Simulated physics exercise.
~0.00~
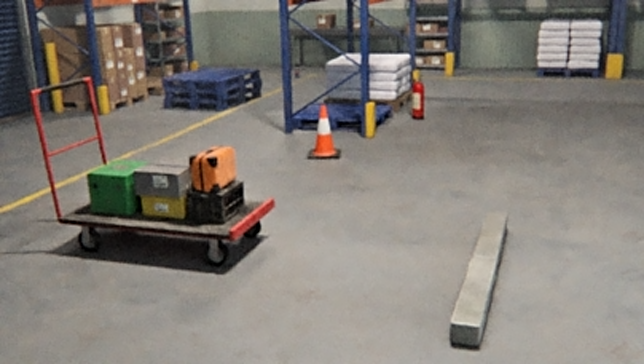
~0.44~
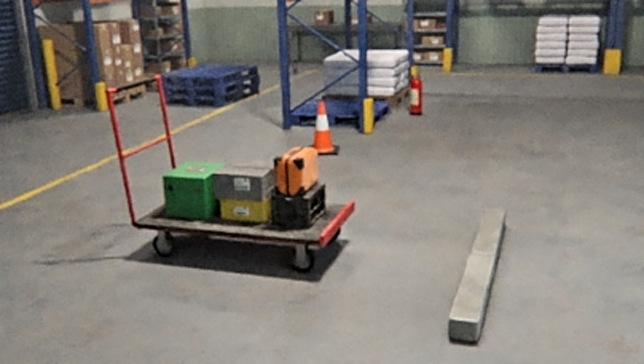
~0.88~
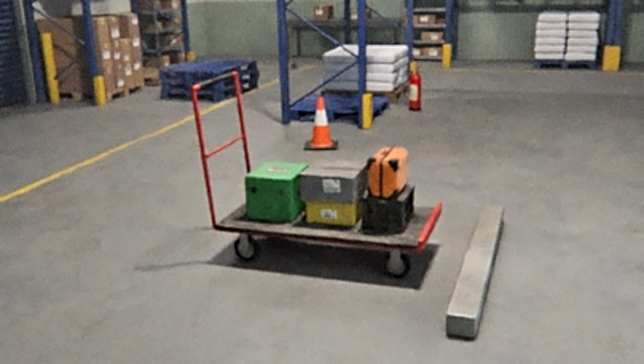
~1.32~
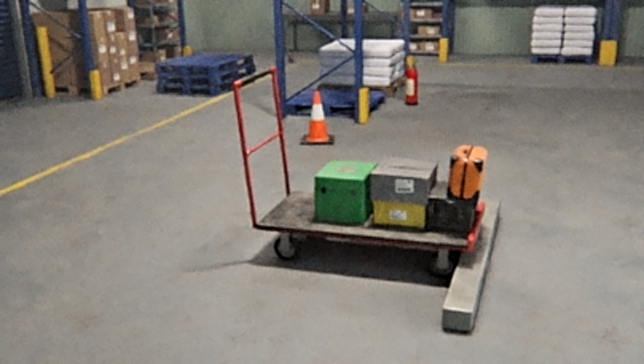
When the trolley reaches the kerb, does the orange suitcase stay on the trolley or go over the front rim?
The orange suitcase stays on the trolley. It is still upright on top of the black crate near the front rim, with the trolley at the kerb.
Warehouse floor with a red-handled trolley rolling right to a kerb, its orange suitcase, crate and boxes still aboard at the end.
